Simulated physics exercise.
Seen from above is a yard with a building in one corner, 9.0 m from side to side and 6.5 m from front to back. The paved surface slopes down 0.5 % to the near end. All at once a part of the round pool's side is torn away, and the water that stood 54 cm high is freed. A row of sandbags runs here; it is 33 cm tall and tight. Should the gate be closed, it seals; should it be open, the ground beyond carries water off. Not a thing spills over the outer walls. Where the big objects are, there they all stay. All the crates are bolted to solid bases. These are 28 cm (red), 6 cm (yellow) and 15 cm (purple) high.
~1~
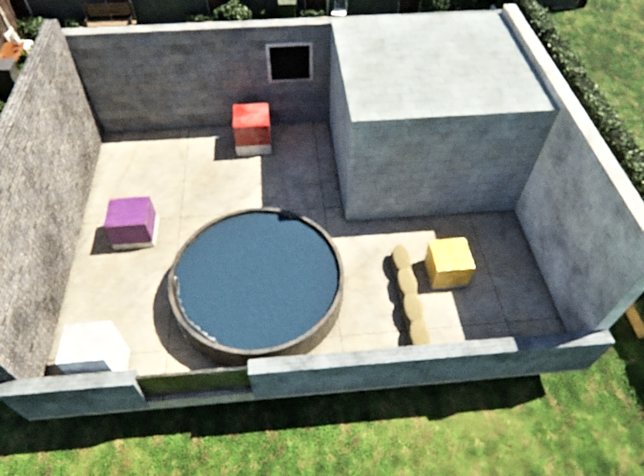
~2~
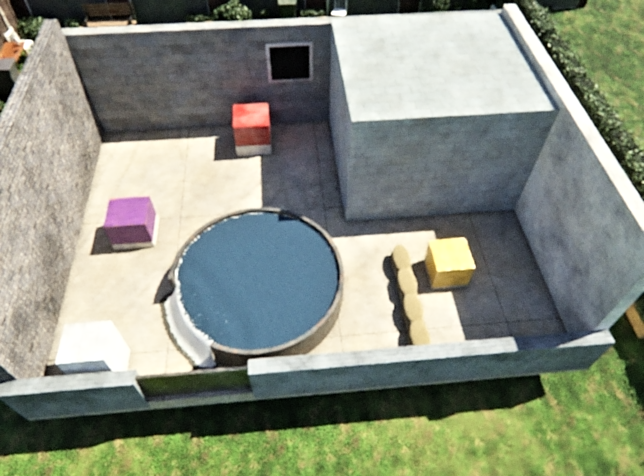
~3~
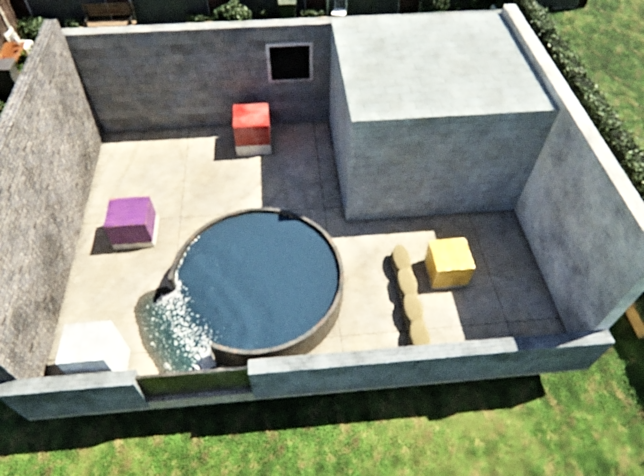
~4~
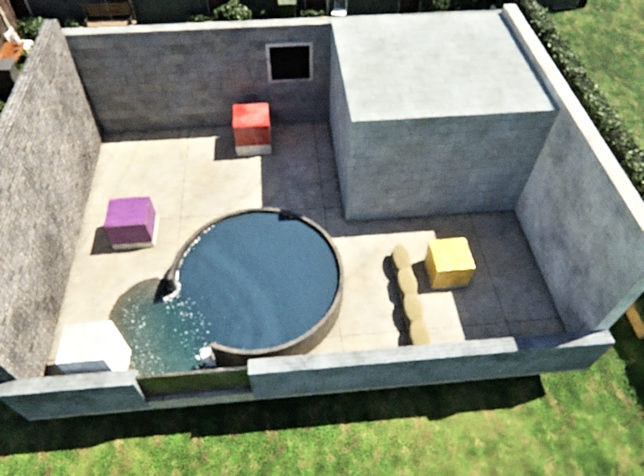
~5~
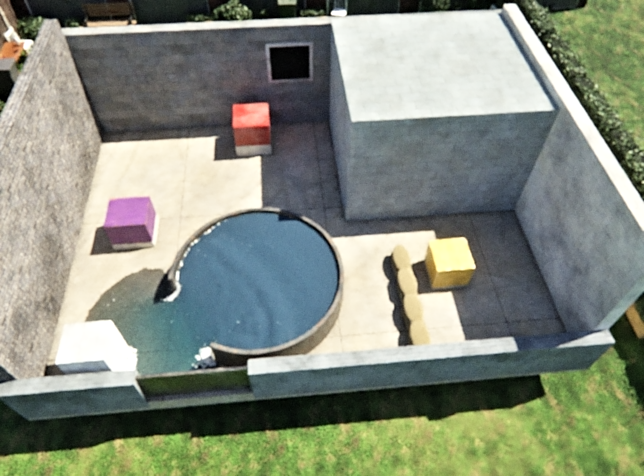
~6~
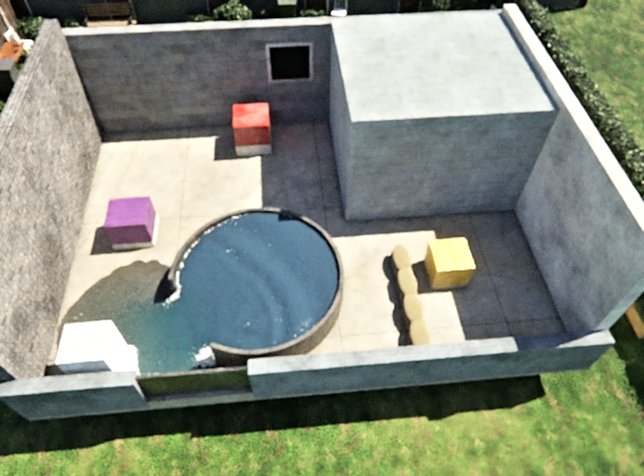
In a walled, paved yard seen from above, a round pool of still water stands among purple, red, yellow and white blocks. Its lower-left side breaks open, and foaming water pours through the gap. The water fans out leftward across the paving, spreading around the white block as ripples cross the pool.
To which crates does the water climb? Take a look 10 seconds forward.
Red crate no; yellow crate no; purple crate yes.
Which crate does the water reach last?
That would be the yellow one.
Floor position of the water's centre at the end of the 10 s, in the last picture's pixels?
Centre: Approx. (218, 247) px.
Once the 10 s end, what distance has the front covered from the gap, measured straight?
Some 6.8 metres from the gap.
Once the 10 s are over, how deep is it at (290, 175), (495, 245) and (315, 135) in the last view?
Depths: About 6, 2 and 6 centimetres.
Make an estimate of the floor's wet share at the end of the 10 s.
About 90 per cent.
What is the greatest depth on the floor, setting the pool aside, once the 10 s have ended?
Around 16 centimetres.
A moment later water covers 15 % of the floor and is deepest (51 cm) near (132, 379); red plinth not reached, yellow plinth not reached, purple plinth reached.
Soon after water covers 20 % of the floor and is deepest (46 cm) near (132, 379); red plinth not reached, yellow plinth not reached, purple plinth reached.
Next water covers 40 % of the floor and is deepest (34 cm) near (40, 397); red plinth not reached, yellow plinth not reached, purple plinth reached.
Later on water covers 70 % of the floor and is deepest (22 cm) near (164, 386); red plinth reached, yellow plinth not reached, purple plinth reached.
At the end water covers 90 % of the floor and is deepest (16 cm) near (131, 257); highest at the red plinth 20 cm, highest at the yellow plinth 2 cm, highest at the purple plinth 22 cm.
